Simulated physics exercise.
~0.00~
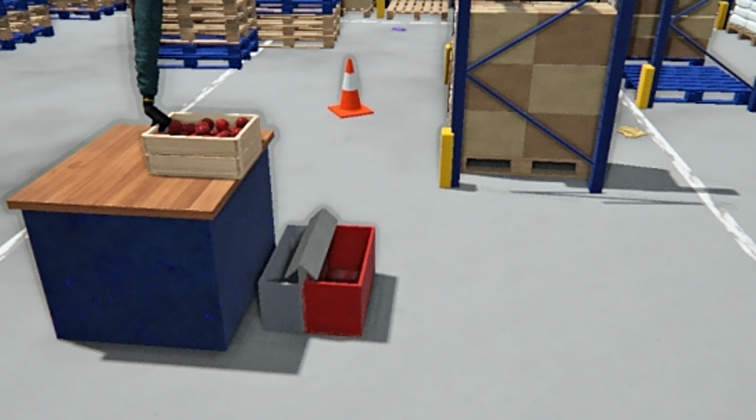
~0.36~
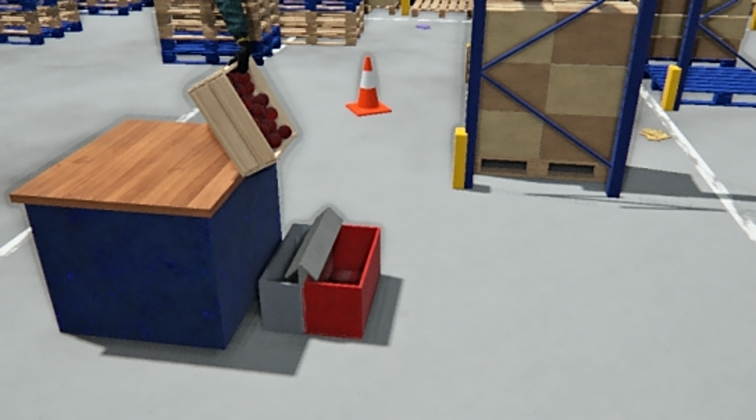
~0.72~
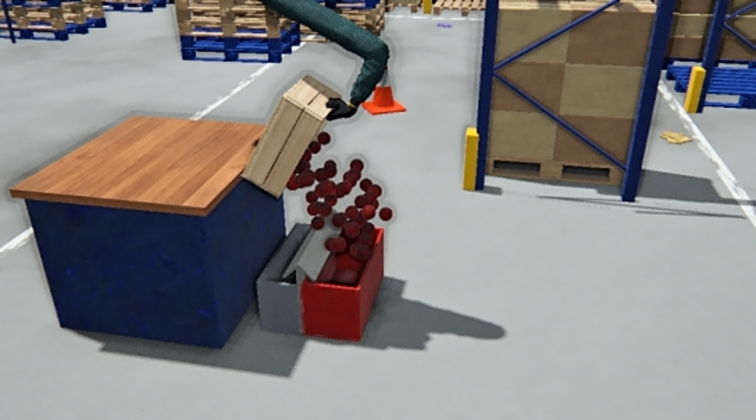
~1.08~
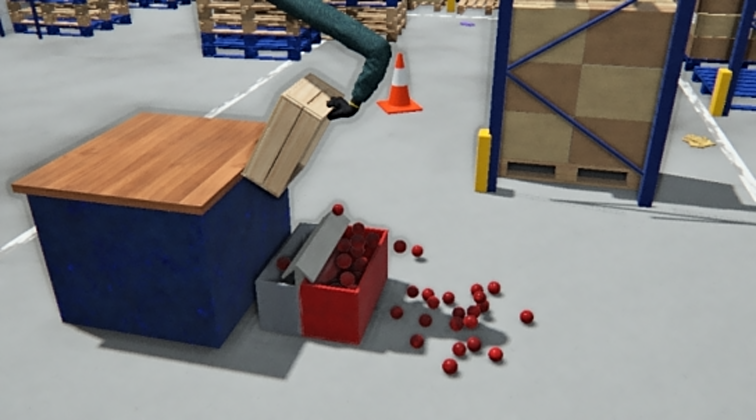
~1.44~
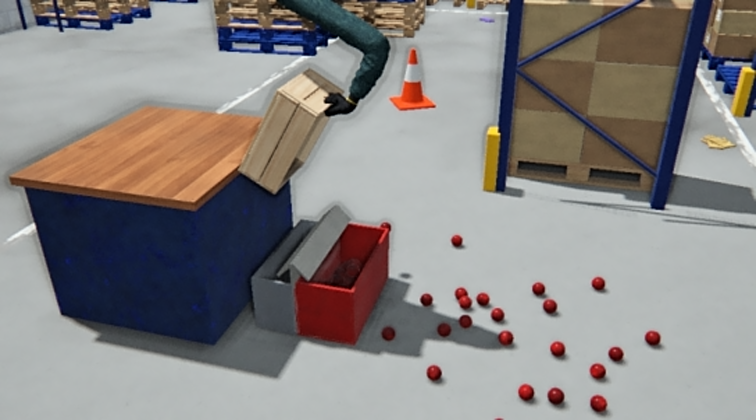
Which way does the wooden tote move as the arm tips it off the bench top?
The wooden tote moves to the right, ending up tipped over at the right edge of the bench.
